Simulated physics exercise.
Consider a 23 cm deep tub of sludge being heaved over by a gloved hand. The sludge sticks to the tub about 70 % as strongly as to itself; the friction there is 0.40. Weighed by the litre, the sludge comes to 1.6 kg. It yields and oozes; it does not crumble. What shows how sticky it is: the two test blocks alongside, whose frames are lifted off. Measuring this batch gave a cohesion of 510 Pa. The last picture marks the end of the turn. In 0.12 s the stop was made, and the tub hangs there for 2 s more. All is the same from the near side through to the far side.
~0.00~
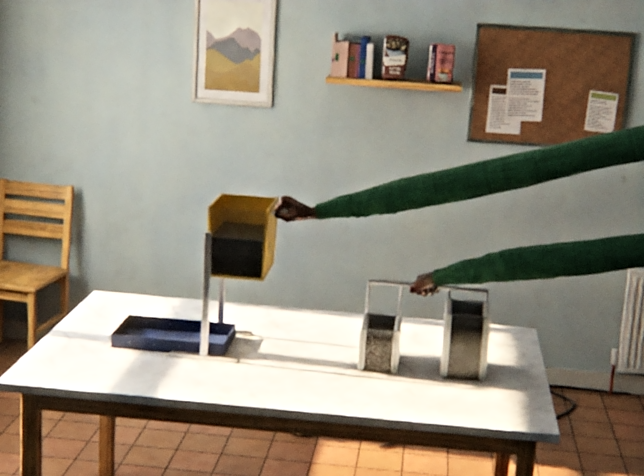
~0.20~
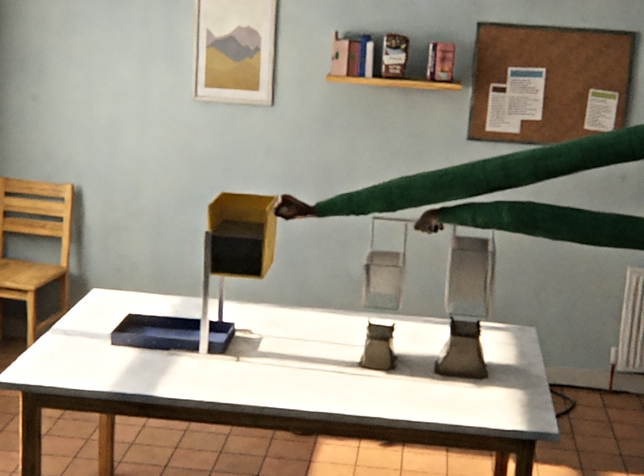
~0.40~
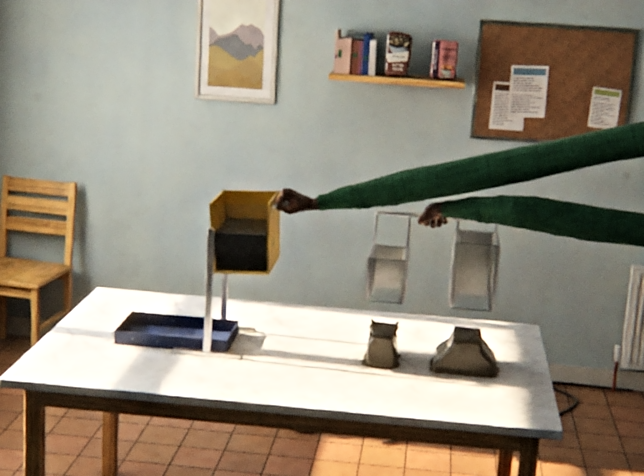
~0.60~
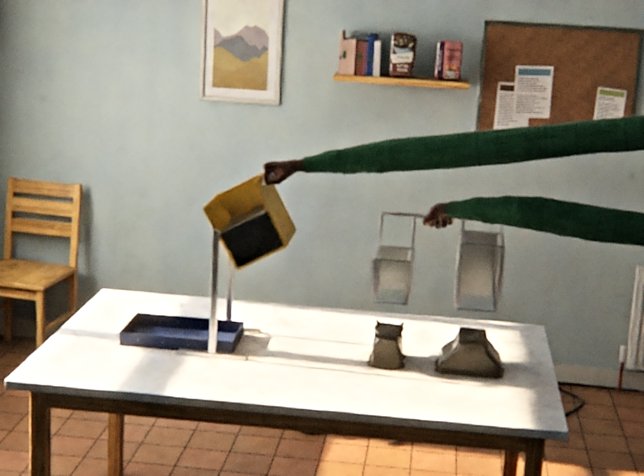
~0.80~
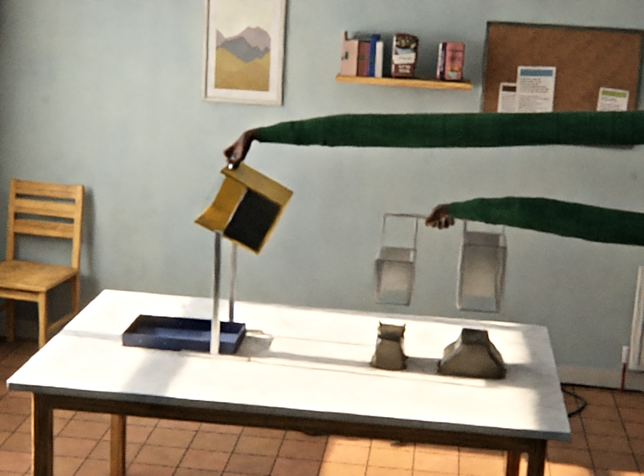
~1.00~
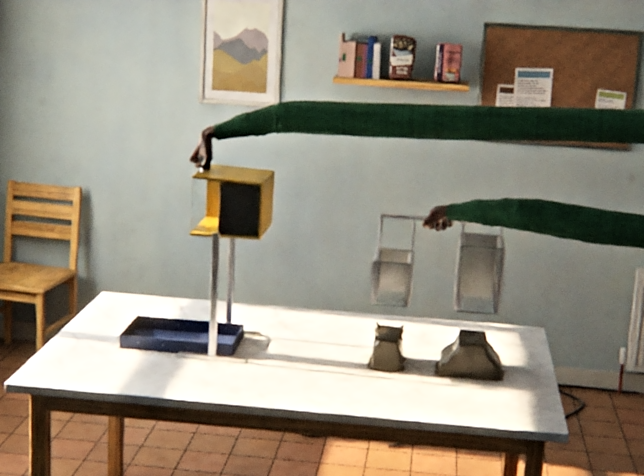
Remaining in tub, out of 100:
100 out of 100.
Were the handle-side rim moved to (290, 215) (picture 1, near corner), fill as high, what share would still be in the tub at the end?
The tub would end up holding some 55 % of it.
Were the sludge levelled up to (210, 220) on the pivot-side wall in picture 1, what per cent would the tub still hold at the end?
I'd say close to 65 % stays in the tub.
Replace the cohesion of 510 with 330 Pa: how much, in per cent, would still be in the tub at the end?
Then roughly 70 %.
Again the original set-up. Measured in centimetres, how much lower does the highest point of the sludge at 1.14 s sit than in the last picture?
Roughly 2 cm.
By 1.14 s, the tub is at 89 degrees and holds 100 %.
By 1.31 s, the tub is at 89 degrees and holds 100 %.
By 1.48 s, the tub is at 89 degrees and holds 100 %.
By 1.65 s, the tub is at 89 degrees and holds 100 %.
By 3.00 s, at the end, the tub is at 89 degrees and holds 100 %.
